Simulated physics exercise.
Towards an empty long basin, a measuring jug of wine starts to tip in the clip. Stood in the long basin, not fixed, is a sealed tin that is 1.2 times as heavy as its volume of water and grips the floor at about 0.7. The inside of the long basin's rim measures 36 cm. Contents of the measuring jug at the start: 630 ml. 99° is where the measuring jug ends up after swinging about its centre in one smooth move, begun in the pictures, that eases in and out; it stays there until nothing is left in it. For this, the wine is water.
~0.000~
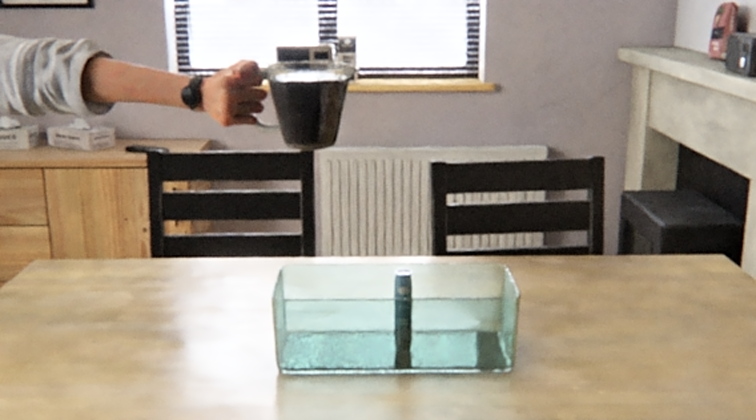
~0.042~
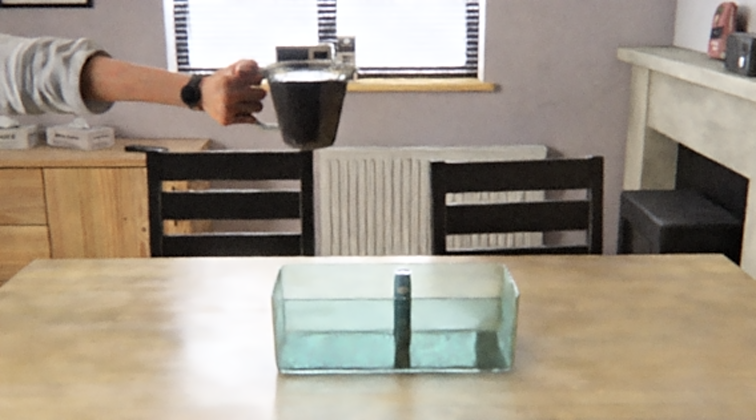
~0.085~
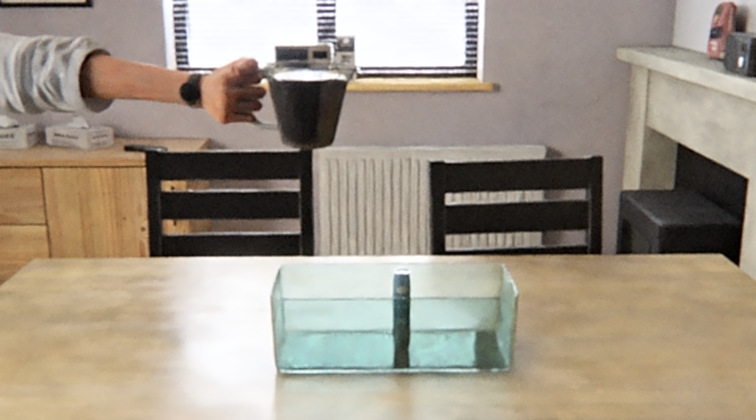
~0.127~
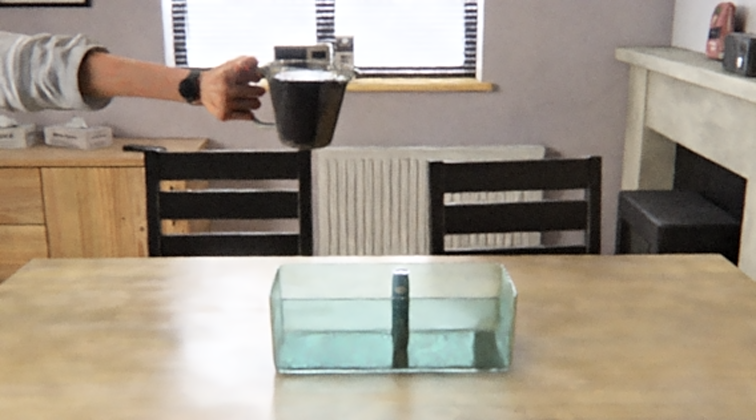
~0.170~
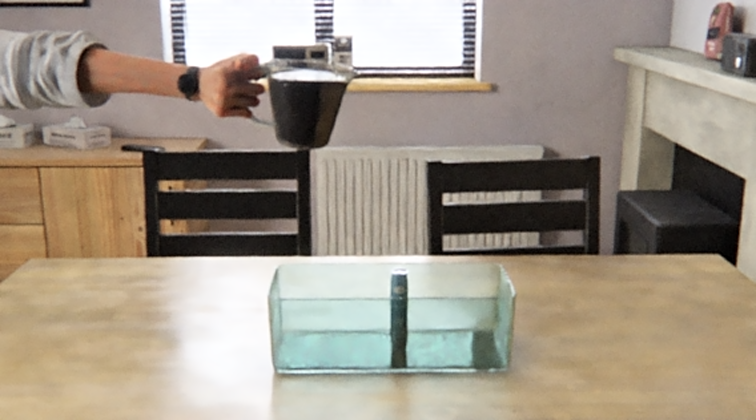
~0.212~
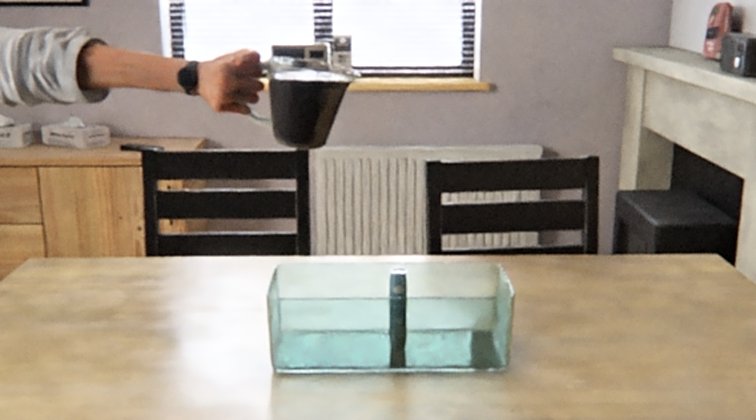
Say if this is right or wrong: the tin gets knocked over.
Wrong, it stays standing.
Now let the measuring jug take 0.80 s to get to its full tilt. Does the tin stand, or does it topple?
The tin stays up.
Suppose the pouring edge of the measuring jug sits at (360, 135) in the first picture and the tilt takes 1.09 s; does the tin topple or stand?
Then it tips over.
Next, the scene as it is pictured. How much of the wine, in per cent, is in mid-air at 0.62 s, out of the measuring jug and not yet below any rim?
At that moment, about 26 percent.
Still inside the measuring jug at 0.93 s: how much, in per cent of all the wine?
Remaining share: Approx. 20 %.
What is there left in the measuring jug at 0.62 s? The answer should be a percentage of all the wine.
Still held: Roughly 74 % of the total.
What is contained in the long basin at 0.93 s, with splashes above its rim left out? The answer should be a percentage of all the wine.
Roughly 46 %.
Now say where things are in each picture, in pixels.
In the first frame, it leans 0°; its right rim is at (359, 67); the wine meets the walls at (271, 78) and (349, 78); the long basin's rim runs from (276, 283) to (513, 281); the tin's top is at (404, 275).
In the second frame, it leans 0°; its right rim is at (359, 67); the wine meets the walls at (270, 78) and (348, 78).
In the third frame, it leans 1°; its right rim is at (359, 68); the wine meets the walls at (270, 77) and (347, 78).
In the fourth frame, it leans 3°; its right rim is at (359, 69); the wine meets the walls at (270, 76) and (347, 78).
In the fifth frame, it leans 6°; its right rim is at (359, 72); the wine meets the walls at (270, 77) and (348, 79).
In the sixth frame, it leans 9°; its right rim is at (360, 74); the wine meets the walls at (270, 76) and (349, 79).
Then, 0.62 s in, the tilt is 61° and 74 per cent is still to pour; the tin stands where it began.
Then, 0.93 s in, the tilt is 94° and 20 per cent is still to pour; the tin stands where it began.
Then, 1.25 s in, the tilt is 99° and 0 per cent is still to pour; the tin stands where it began.
Then, 1.59 s in, the tilt is 99° and 0 per cent is still to pour; the tin stands where it began.
Finally, the tin stands where it began.
